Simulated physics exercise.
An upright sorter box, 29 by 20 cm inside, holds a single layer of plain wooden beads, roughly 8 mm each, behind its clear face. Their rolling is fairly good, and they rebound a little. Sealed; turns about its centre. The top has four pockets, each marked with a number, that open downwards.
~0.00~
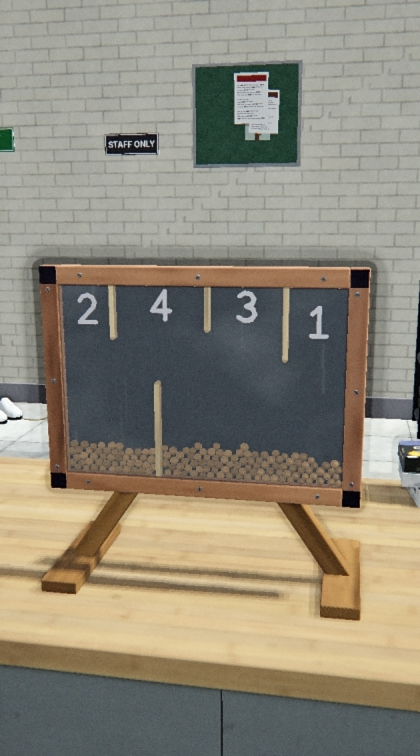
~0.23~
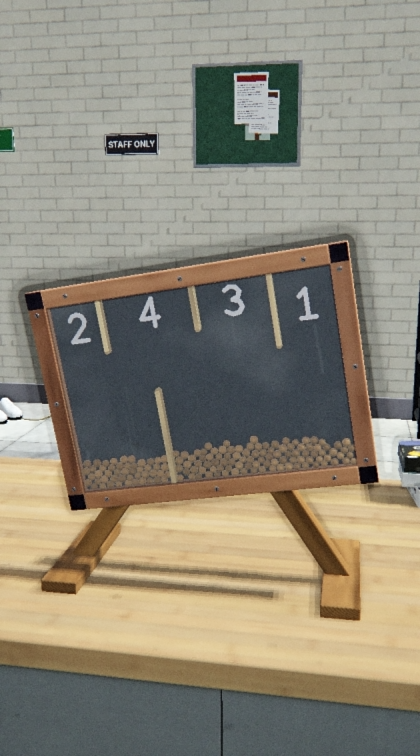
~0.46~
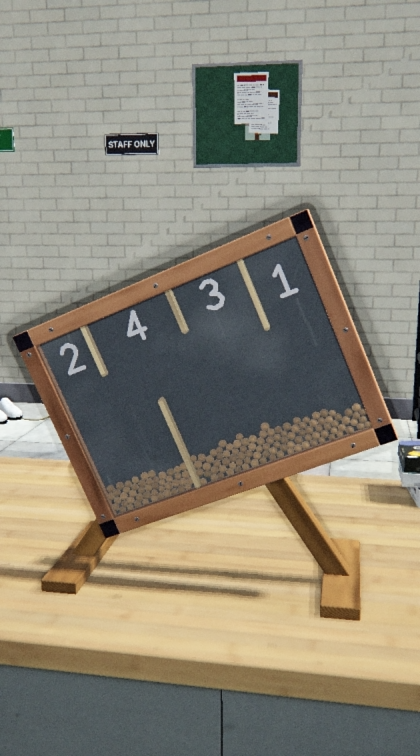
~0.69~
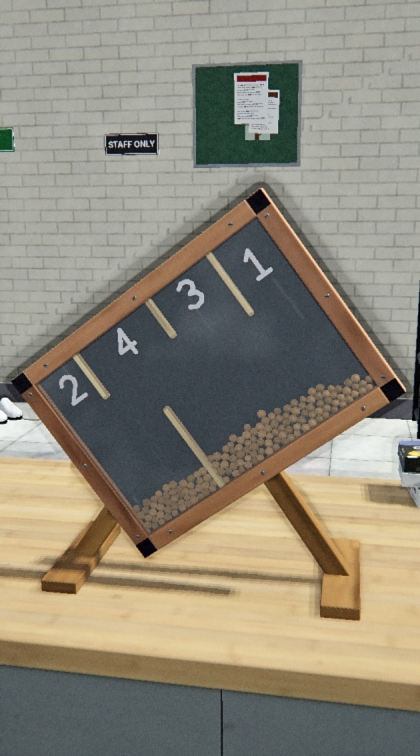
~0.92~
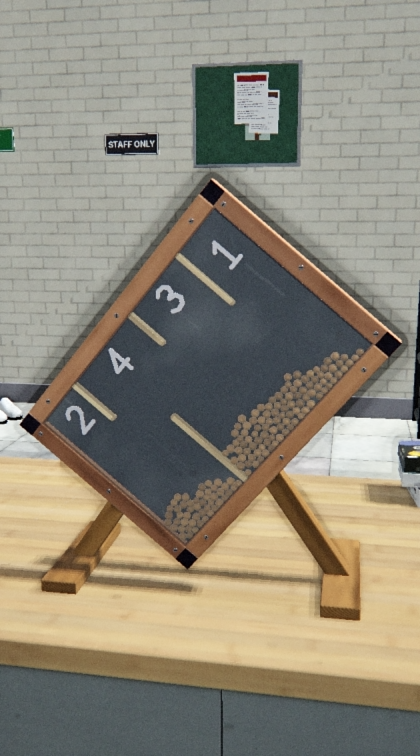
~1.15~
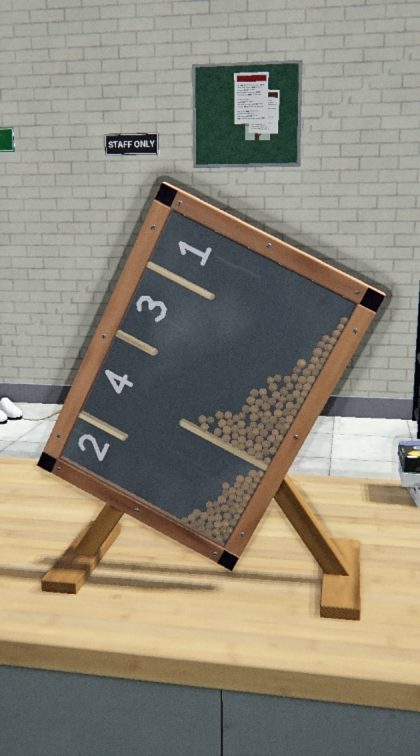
A framed box of brown beads turns anticlockwise, and the beads shift and slope inside.
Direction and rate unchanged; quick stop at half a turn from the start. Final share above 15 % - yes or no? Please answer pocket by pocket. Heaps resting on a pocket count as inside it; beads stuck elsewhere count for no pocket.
Pocket 1: No; pocket 2: Yes; pocket 3: No; pocket 4: Yes.
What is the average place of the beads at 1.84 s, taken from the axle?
Roughly 6 cm to the right of the axle and 4 cm beneath it.
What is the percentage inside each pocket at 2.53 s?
Pocket 1: 0; pocket 2: 25; pocket 3: 0; pocket 4: 40.
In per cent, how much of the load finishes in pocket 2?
50 %.
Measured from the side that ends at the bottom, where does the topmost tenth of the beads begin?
Height: Approx. 7 cm.
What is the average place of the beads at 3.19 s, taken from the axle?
It sits about 9 cm right and about 6 cm below the axle.
After 1.84 s it has turned 104°, the beads' middle is 6 cm right of and 4 cm below the axle; inside pockets, no. 2, 5 %.
After 2.53 s it has turned 145°, the beads' middle is 4 cm right of and 10 cm below the axle; inside pockets, no. 2, 25 %, no. 4, 40 %.
After 3.19 s it has turned 180°, the beads' middle is 9 cm right of and 6 cm below the axle; inside pockets, no. 2, 30 %, no. 4, 40 %.
At rest by 4.0 s, no. 1, 0 %, no. 2, 50 %, no. 3, 0 %, no. 4, 50 %.
